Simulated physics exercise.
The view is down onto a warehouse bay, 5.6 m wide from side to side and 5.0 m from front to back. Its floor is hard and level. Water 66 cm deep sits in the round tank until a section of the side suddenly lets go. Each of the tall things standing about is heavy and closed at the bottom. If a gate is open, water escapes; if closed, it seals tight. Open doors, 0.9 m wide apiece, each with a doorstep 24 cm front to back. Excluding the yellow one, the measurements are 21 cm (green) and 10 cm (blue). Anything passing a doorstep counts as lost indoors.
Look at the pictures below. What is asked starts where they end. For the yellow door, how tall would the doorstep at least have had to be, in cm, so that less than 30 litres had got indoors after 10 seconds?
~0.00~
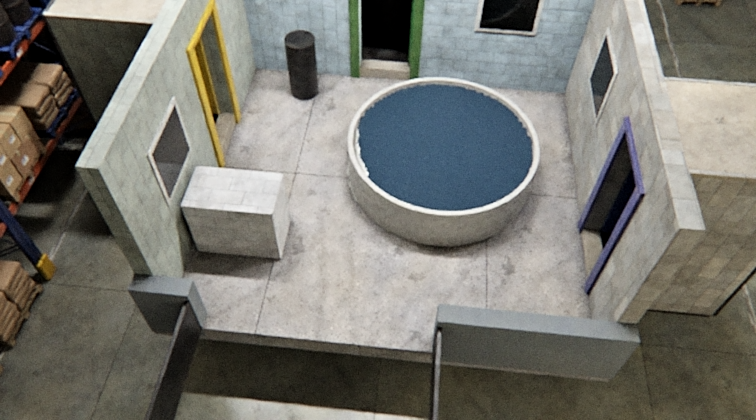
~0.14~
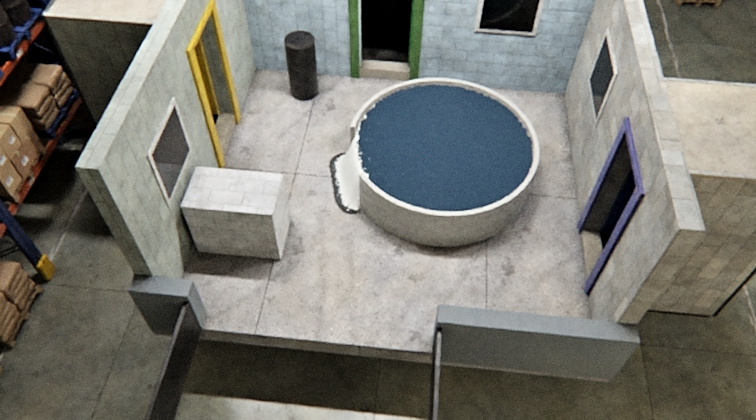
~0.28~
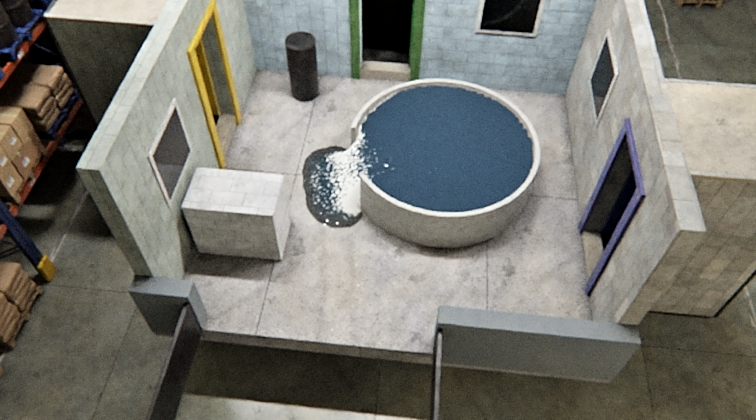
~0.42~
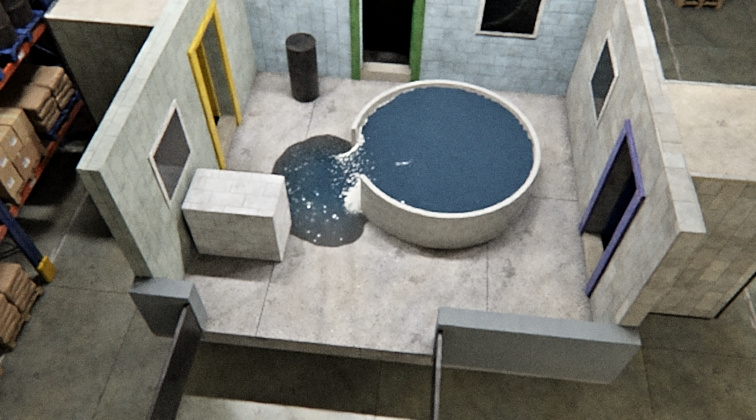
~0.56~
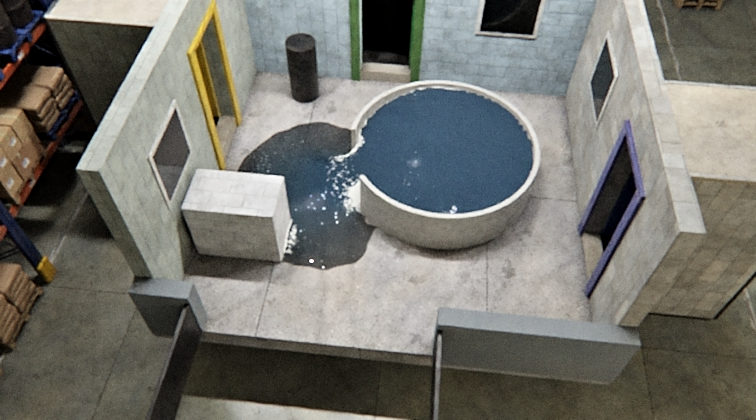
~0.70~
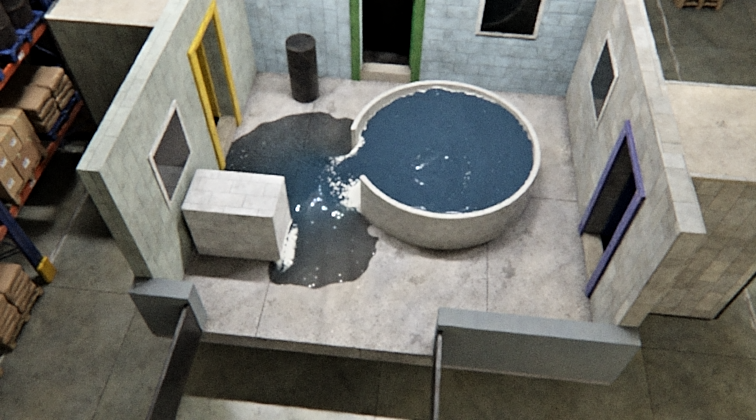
It would need to be about 26 cm.
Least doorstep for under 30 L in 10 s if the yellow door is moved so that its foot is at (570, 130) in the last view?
15 cm.
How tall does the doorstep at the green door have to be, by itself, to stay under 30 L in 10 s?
The green door needs around 14.5 cm.
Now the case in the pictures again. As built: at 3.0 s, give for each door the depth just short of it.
The yellow door has 28 cm, the green door 5 cm and the blue door 0 cm.
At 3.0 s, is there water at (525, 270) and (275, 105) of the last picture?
Bone dry, then submerged.
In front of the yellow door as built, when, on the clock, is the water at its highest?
At about 2.0 s.
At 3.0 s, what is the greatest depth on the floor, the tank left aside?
Max depth: Around 42 cm.
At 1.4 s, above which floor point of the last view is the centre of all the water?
It lies near (404, 178) in the last picture.
After 1.4 s water covers 30 % of the floor, deepest (50 cm) near (221, 207); 30 cm at the yellow door, 1 litre in over its 23 cm doorstep.
After 3.0 s water covers 45 % of the floor, deepest (42 cm) near (254, 82); 28 cm at the yellow door, 42 litres in over its 23 cm doorstep.
After 10.0 s water covers 95 % of the floor, deepest (18 cm) near (367, 127); 16 cm at the yellow door, 56 litres in over its 23 cm doorstep.
At the yellow door as built, the water arrived by 0.8 s and peaked near 34 cm at 2.0 s.
With a doorstep of 21 cm, 87 litres would have come in within the 10 s; with 28.5 cm, 14 litres. So under 30 litres takes about 26 cm.
